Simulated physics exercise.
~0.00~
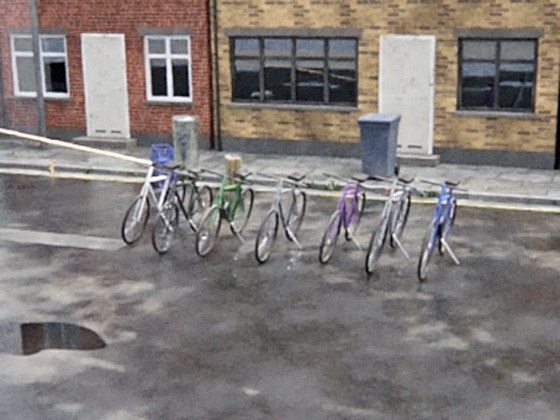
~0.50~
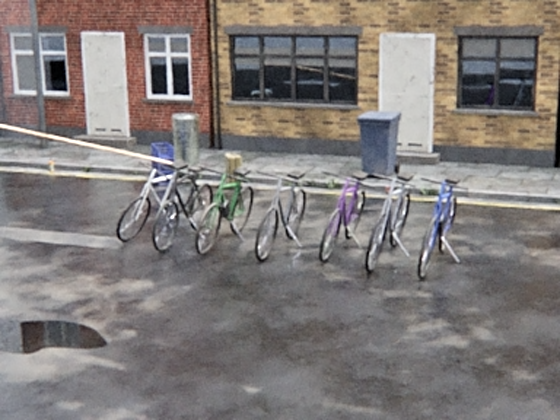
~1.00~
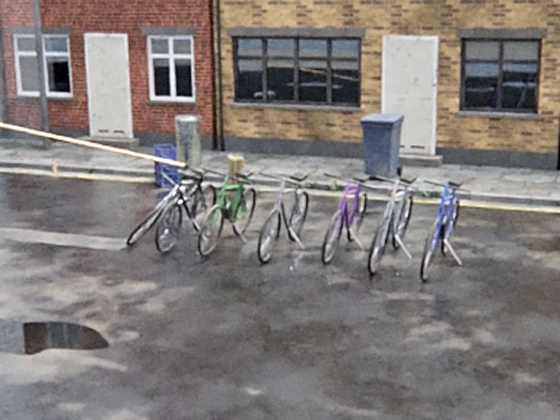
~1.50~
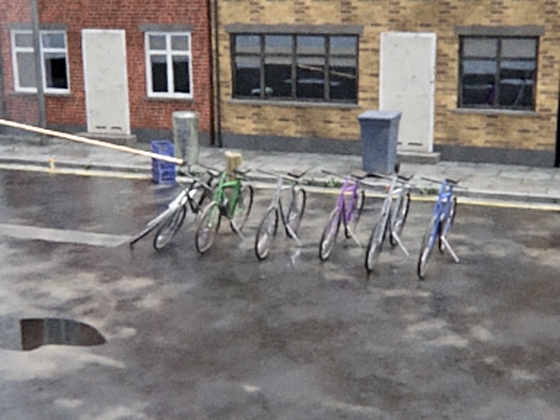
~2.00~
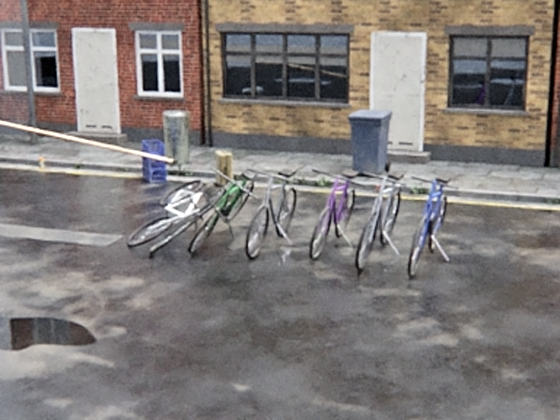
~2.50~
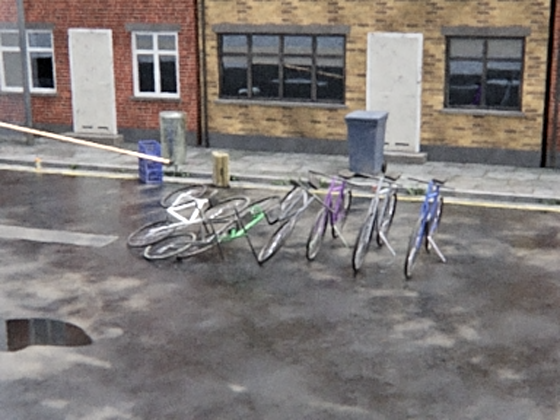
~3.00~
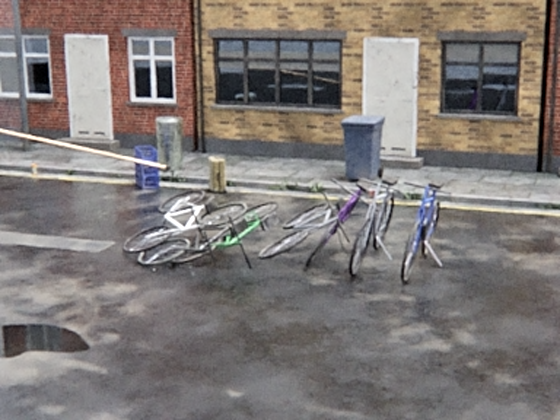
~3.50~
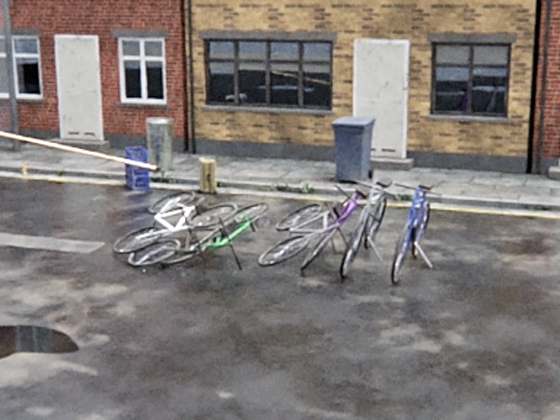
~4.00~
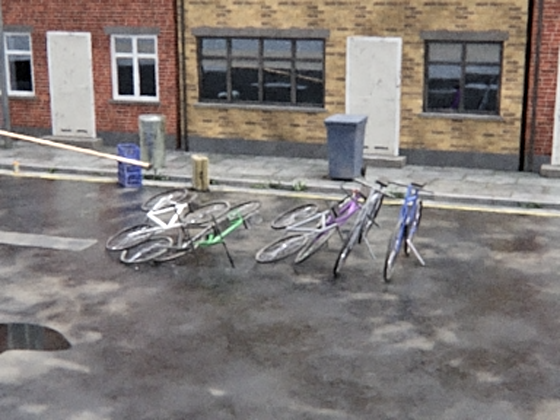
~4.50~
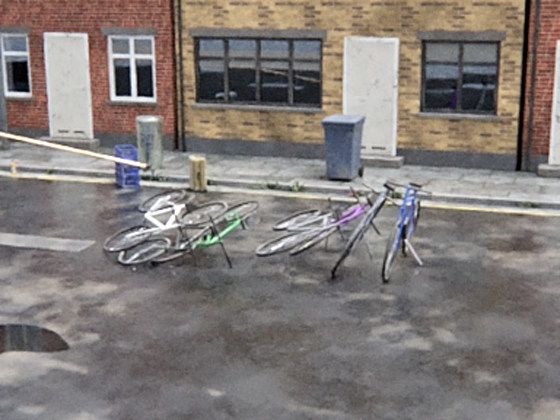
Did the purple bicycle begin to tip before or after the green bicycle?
The purple bicycle began to tip after the green one, which was already down by the time the purple one started to lean.
